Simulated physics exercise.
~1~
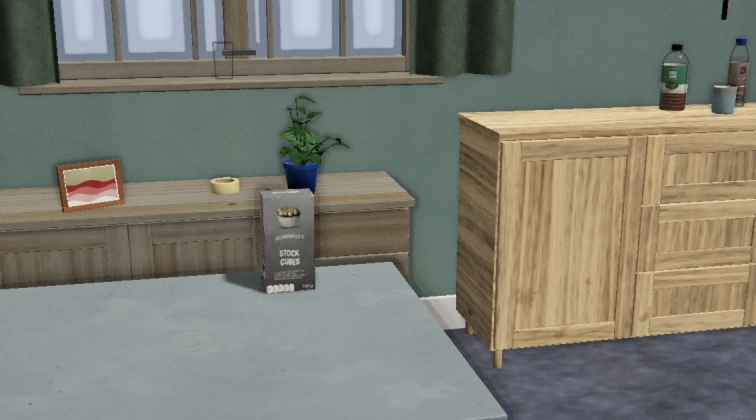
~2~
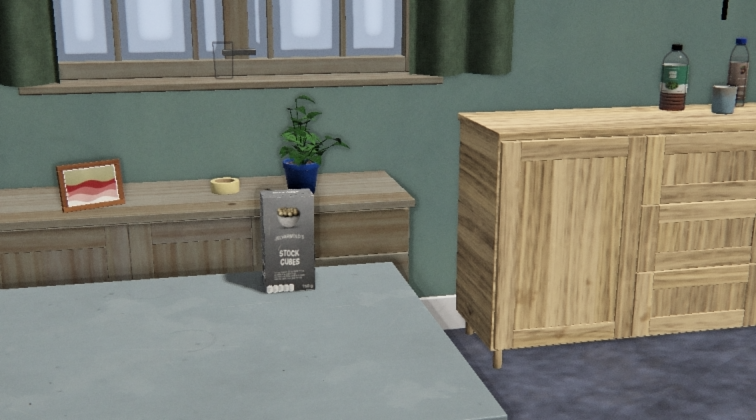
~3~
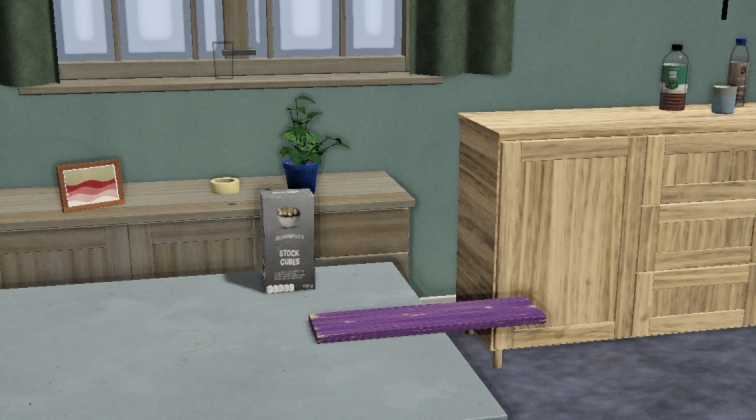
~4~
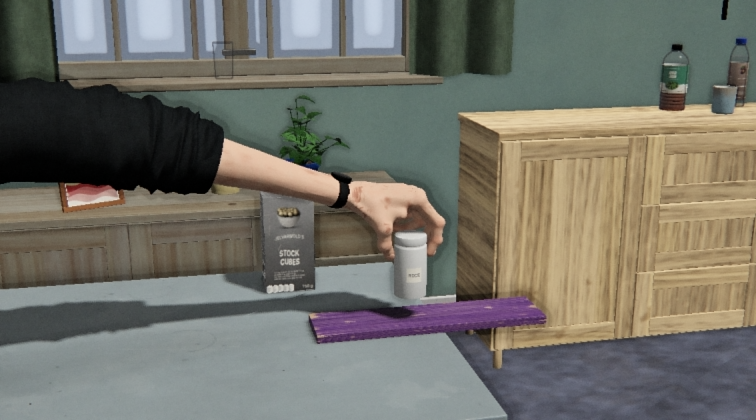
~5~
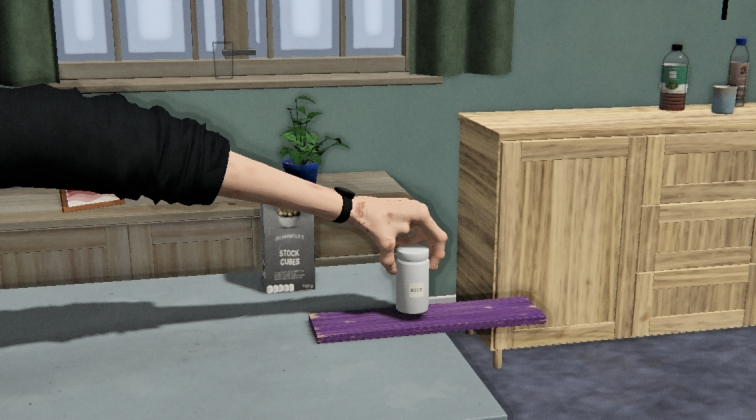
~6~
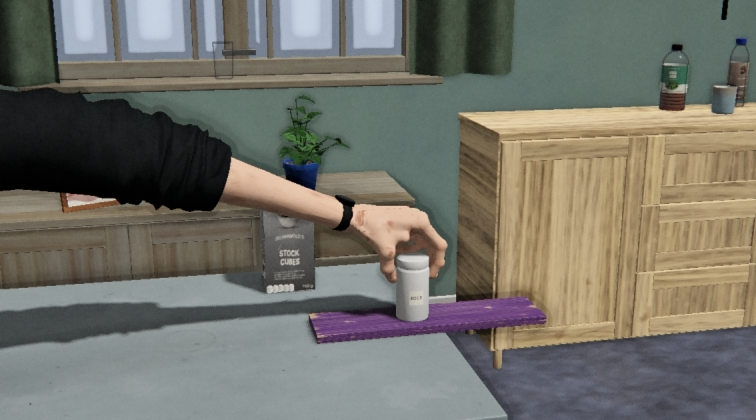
A room with green walls is seen from a fixed, slightly raised view across a pale grey table, with a window behind and a wooden cabinet at right. A grey carton stands on the table before a potted plant, and a purple plank appears at the table's right edge, jutting past it. An arm in a black sleeve reaches from the left, lowers a white shaker onto the plank and loosens its fingers.
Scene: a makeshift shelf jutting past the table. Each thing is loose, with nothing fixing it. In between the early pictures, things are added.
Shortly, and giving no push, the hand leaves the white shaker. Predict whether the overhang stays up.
Stays put.
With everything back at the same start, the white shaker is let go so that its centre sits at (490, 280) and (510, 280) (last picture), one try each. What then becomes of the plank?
In case one it tumbles, while in case two it tumbles.
Then, 0.30 s on from there, no change.
Then, 0.90 s on from there, white shaker resting near (413, 287).
In the end, all 3 unmoved. At the end, from the last picture's camera, white shaker near (413, 287). The plank stays on the table.
